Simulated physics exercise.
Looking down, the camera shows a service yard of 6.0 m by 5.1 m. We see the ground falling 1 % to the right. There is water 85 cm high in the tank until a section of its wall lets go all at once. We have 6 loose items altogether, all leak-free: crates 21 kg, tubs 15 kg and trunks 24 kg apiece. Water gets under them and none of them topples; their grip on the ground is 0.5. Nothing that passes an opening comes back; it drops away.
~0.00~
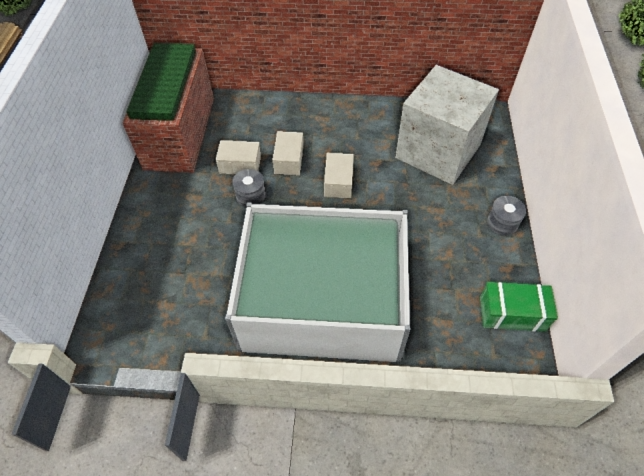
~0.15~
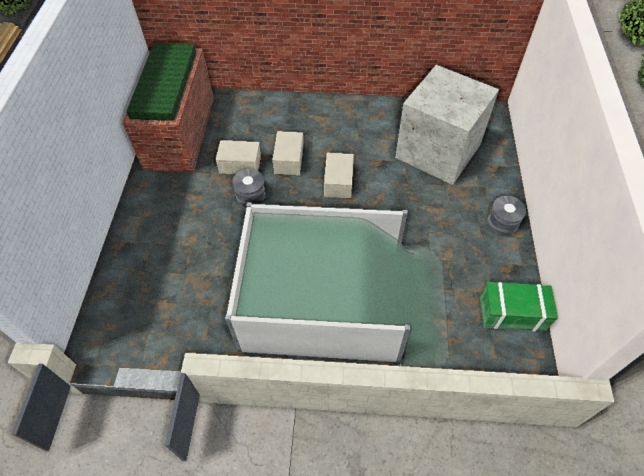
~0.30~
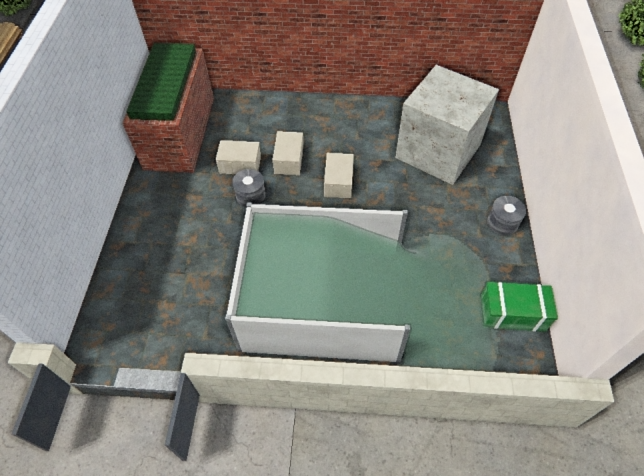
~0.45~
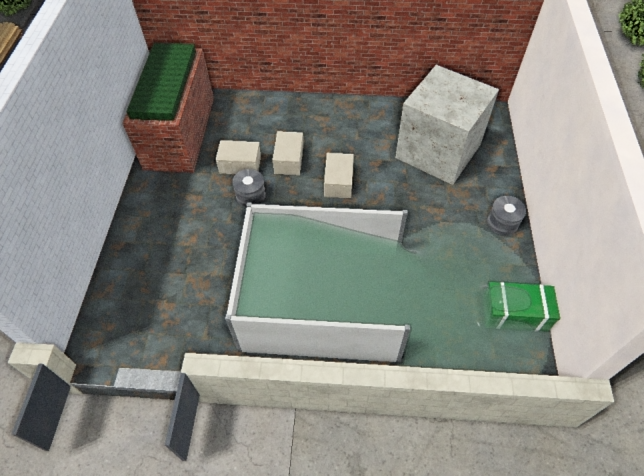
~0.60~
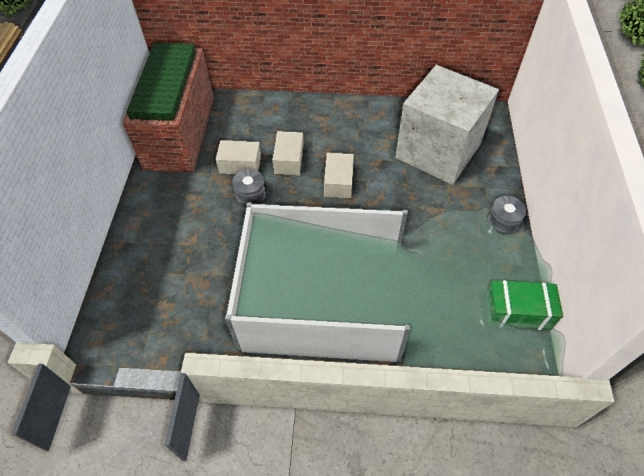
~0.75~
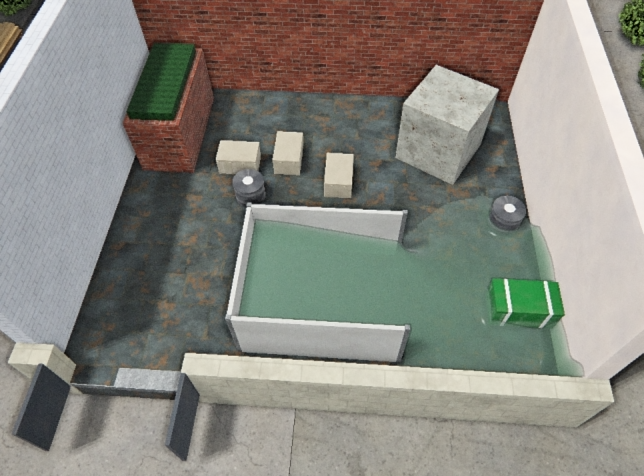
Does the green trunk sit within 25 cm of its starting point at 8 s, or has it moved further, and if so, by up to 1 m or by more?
Expect a big change in position.
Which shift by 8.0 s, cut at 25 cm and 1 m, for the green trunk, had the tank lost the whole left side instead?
Note: Green trunk unmoved.
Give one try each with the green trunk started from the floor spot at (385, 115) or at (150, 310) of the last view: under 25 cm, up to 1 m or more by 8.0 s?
Run one, it gets swept far; run two, it gets moved partway.
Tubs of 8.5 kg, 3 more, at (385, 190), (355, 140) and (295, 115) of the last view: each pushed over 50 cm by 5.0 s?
First beyond, then beyond, then beyond.
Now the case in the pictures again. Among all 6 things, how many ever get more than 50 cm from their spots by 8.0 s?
It adds up to 5.
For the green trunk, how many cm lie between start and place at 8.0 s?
About 200 cm.
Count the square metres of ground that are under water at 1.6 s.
Some 9.5 m2 of it.
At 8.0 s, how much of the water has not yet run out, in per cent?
98 %.
After 1.6 s the green trunk is near (532, 270), 0.2 m from its start, afloat; 0 of 6 are out; 1 afloat.
After 3.6 s the green trunk is near (505, 163), 2.1 m from its start, afloat; 0 of 6 are out; 2 afloat.
After 5.6 s the green trunk is near (497, 172), 2.0 m from its start, afloat; 0 of 6 are out; 2 afloat.
After 8.0 s the green trunk is near (473, 183), 1.9 m from its start, afloat; 0 of 6 are out; 4 afloat.
